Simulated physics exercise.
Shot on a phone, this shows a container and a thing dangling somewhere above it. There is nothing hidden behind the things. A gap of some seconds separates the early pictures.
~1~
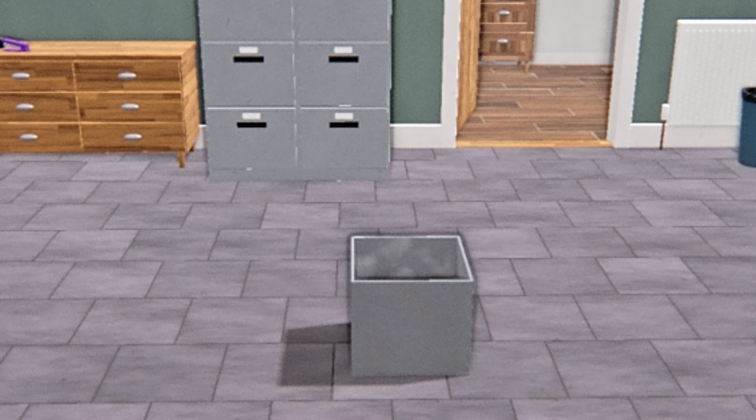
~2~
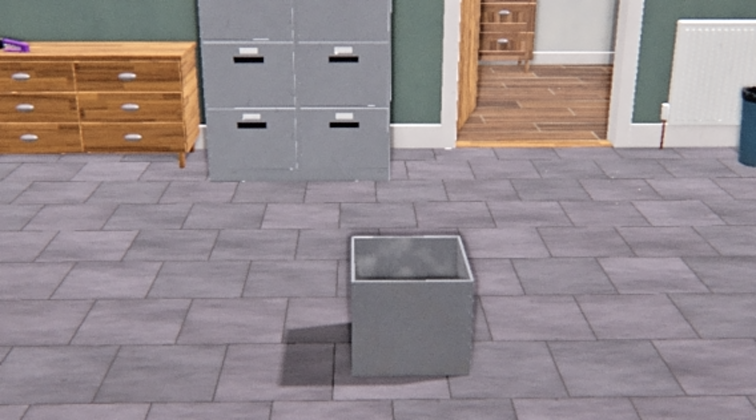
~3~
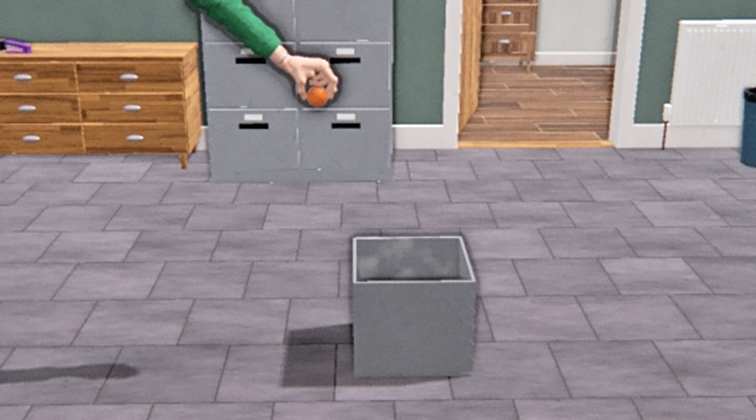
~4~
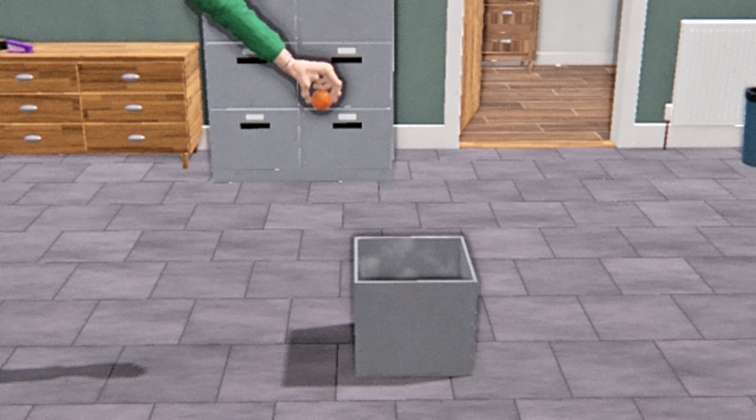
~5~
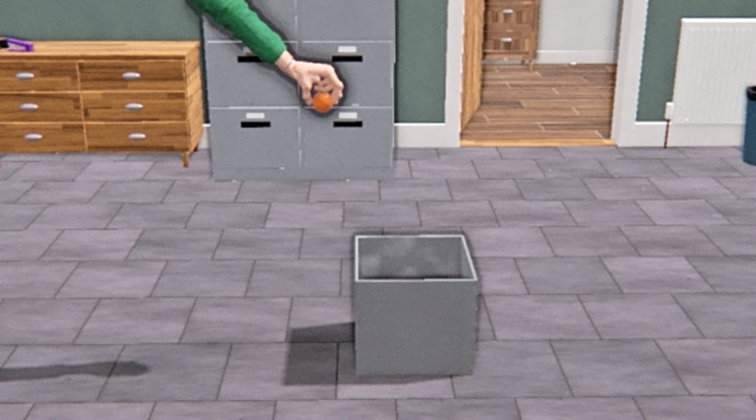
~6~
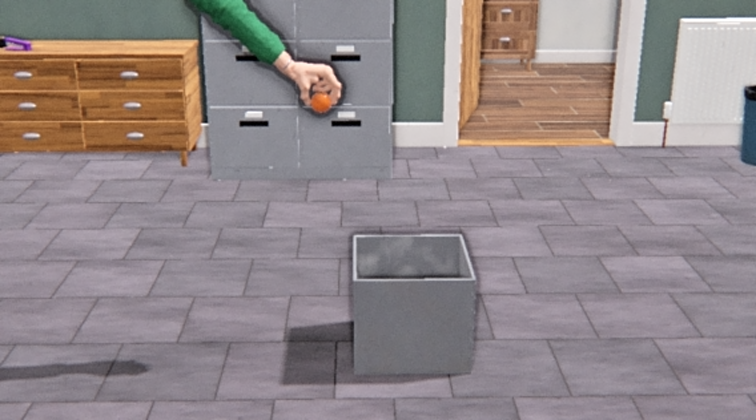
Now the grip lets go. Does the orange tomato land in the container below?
The orange tomato does not go in.
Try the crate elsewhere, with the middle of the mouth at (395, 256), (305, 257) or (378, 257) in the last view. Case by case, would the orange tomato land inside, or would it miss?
On the first try it falls outside, on the second it lands in it, on the third it lands in it.
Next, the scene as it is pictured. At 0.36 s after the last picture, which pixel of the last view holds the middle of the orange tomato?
(324, 268), roughly.
Then, 0.22 s later than the last frame, orange tomato dropping near (322, 157).
Then, 0.36 s later than the last frame, orange tomato dropping near (324, 268).
When it is over, the orange tomato ends up outside, near (326, 338).
